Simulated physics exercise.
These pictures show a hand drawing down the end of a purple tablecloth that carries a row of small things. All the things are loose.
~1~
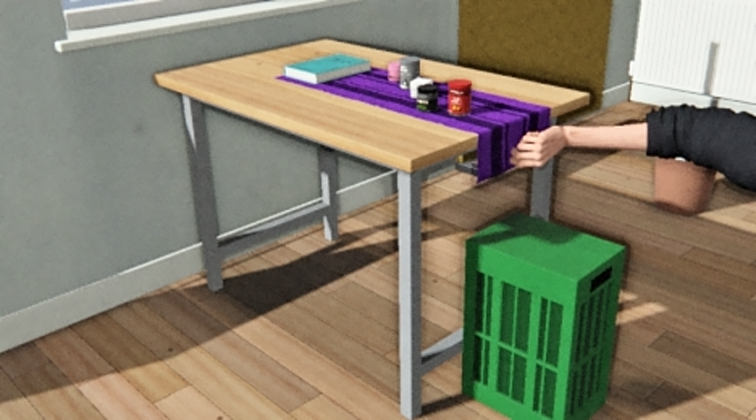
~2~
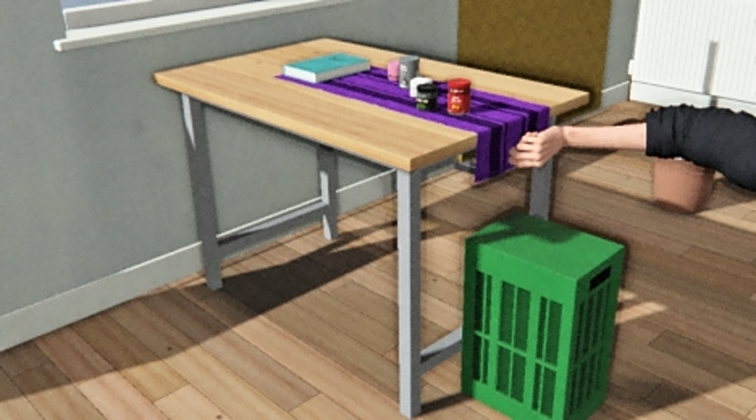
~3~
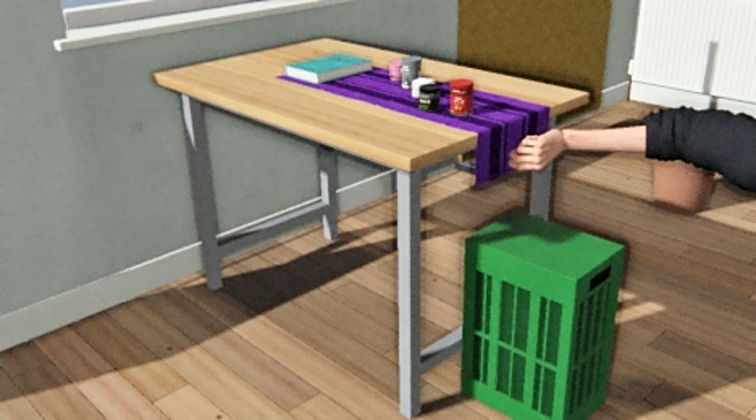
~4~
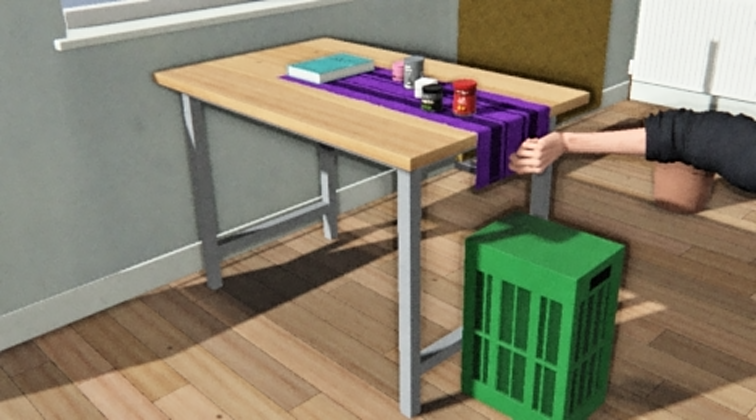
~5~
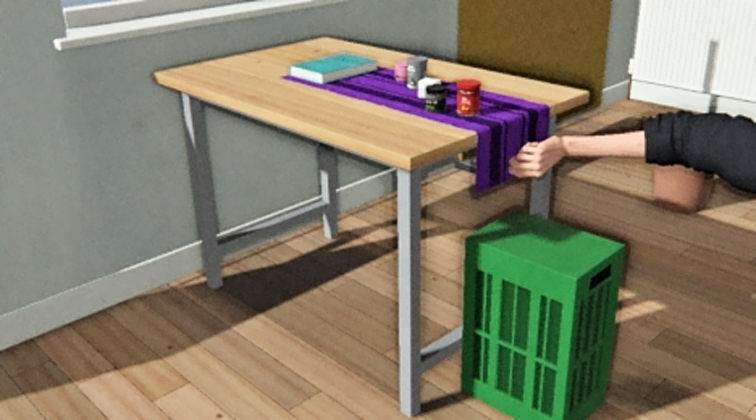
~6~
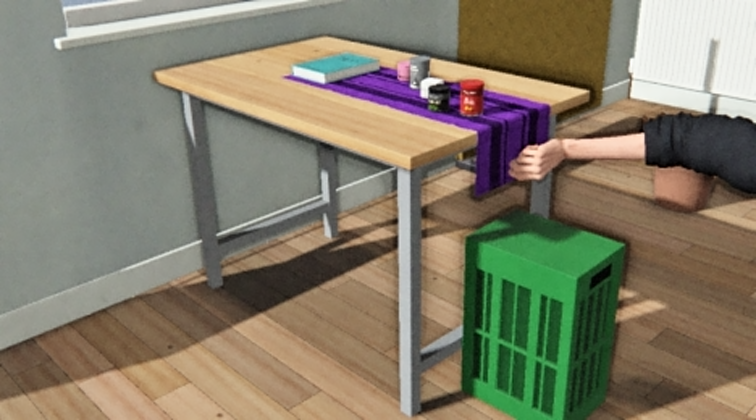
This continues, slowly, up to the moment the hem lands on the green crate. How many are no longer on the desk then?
The answer is one.
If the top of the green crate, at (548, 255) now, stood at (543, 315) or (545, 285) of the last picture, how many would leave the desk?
Then 3 and 2.
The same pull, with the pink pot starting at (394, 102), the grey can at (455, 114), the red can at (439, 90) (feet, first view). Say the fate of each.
The pink pot does not fall, the grey can is carried off, the red can stays on.
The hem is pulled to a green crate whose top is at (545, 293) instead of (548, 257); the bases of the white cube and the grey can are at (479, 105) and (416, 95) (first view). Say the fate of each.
The white cube tumbles off, the grey can keeps its place on top.
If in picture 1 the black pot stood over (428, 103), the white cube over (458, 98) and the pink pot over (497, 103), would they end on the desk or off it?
The black pot does not fall; the white cube survives; the pink pot goes over.
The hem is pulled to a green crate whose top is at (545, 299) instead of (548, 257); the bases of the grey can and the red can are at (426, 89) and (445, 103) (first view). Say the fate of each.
The grey can keeps its place on top; the red can comes down.
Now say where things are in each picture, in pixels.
Hem (476, 184); red can (460, 82); black pot (428, 87); white cube (422, 81); grey can (410, 59); pink pot (397, 64); top of the crate (548, 257), in the first picture.
Hem (474, 183); red can (460, 81), in the second picture.
Hem (475, 186); black pot (430, 87), in the third picture.
Hem (475, 190); white cube (426, 80); top of the crate (547, 256), in the fourth picture.
Hem (475, 194); grey can (417, 58), in the fifth picture.
Hem (475, 197); red can (473, 82); black pot (439, 87); white cube (433, 80); grey can (420, 58); pink pot (407, 63), in the sixth picture.
Soon after, hem near (512, 202); all still up.
Then, hem on the crate; red can gone.
At rest, hem on the crate; red can gone. Over the edge go one.
